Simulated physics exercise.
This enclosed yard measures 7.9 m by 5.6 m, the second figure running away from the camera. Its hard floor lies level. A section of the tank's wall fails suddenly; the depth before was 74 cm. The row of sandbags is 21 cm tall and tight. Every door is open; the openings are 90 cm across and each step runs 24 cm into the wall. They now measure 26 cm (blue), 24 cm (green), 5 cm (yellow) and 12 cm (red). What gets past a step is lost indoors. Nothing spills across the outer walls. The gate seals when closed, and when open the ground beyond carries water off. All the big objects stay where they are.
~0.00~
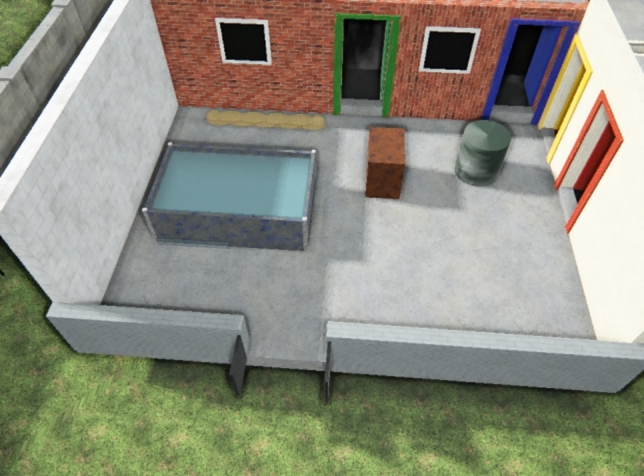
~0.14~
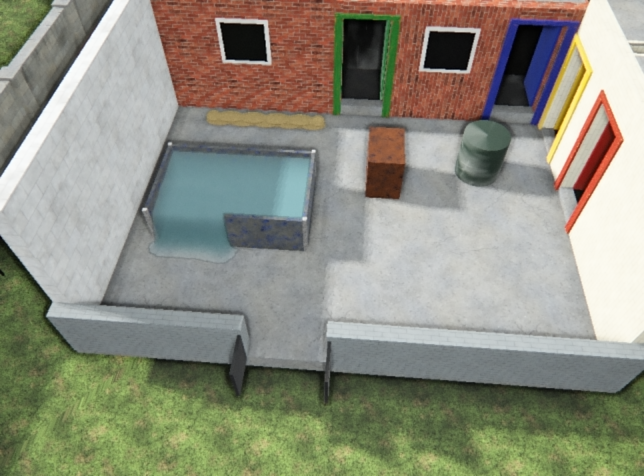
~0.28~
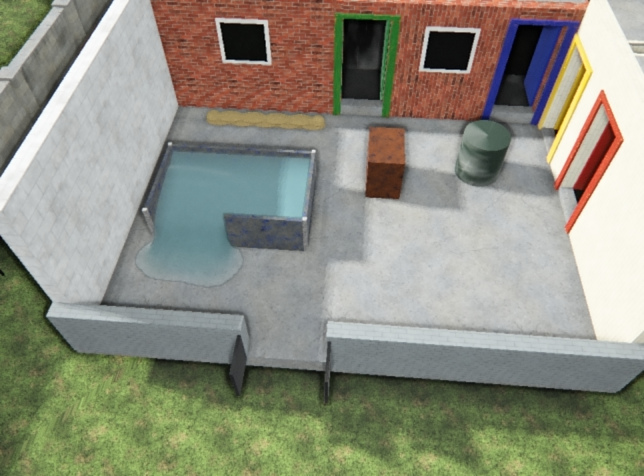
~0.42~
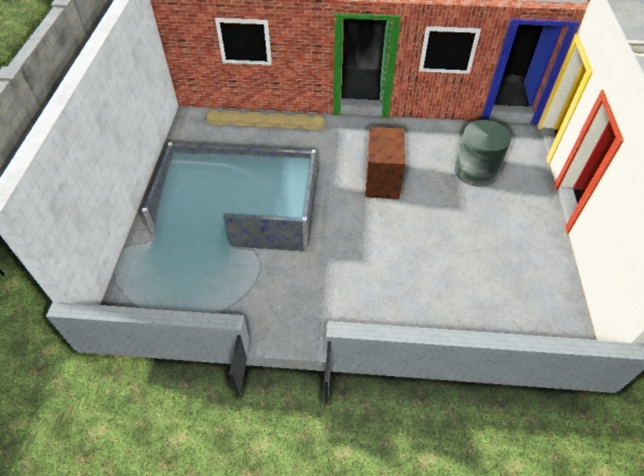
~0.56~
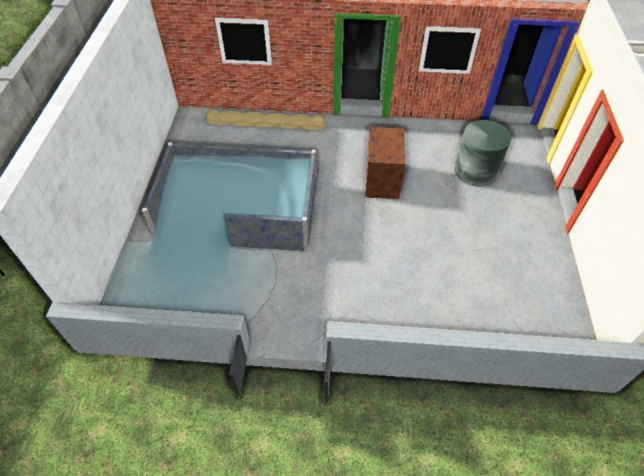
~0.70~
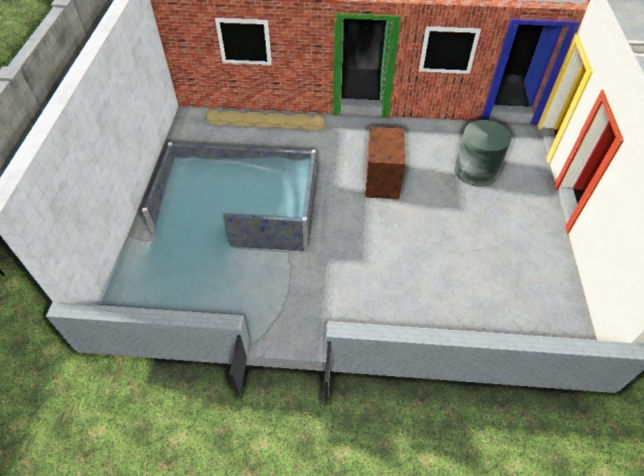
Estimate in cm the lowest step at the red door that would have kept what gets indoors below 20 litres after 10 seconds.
Close to 8 cm is just enough.
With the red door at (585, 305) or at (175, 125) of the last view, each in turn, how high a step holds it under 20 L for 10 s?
Roughly 14.0 and 11.5 cm.
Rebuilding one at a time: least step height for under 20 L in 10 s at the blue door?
About 10.0 cm at blue.
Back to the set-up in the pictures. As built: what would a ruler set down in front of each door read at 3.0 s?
In cm: Blue 0, green 0, yellow 0, red 0.
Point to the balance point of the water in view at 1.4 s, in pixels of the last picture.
At about (212, 246).
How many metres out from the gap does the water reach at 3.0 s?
Roughly 6.0 m.
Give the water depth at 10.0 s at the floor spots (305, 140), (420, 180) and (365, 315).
Roughly 2, 10 and 3 cm, in turn.
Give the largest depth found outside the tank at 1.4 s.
About 62 cm.
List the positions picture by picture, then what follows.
The first picture shows still water, 74 cm deep, in the tank at (234, 183); the red door at (583, 170) is dry.
In the second picture, the front is at (216, 260), 0.4 m from the gap at (192, 231); 0.3 m2 of floor is wet, 74 cm left at the back.
In the third picture, water pours out at (193, 233) and has run 0.8 m, to (200, 282); about 12 cm deep outside, 74 cm at the back.
In the fourth picture, water pours out at (193, 234) and has run 1.4 m, to a hidden place; about 9 cm deep outside, 68 cm at the back.
In the fifth picture, the front is at a hidden place, 1.9 m from the gap at (193, 234); 4.2 m2 of floor is wet, 62 cm left at the back.
In the sixth picture, the gap is at (193, 234), the front 1.9 m out at a hidden place; the back of the tank holds 64 cm; the red door at (583, 170), 6.8 m from the gap, is still 5.5 m from the nearest water.
After 1.4 s water covers 15 % of the floor, deepest (62 cm) near (91, 330); it has not reached the red door.
After 3.0 s water covers 40 % of the floor, deepest (35 cm) near (91, 330); it has not reached the red door.
After 10.0 s water covers 95 % of the floor, deepest (12 cm) near (543, 165); 8 cm at the red door, 2 litres in over its 12 cm step.
At the red door as built, the water arrived by 4.4 s and peaked near 14 cm at 4.8 s.
With a step of 7 cm, 33 litres would have come in within the 10 s; with 9.5 cm, 11 litres. So under 20 litres takes about 8 cm.
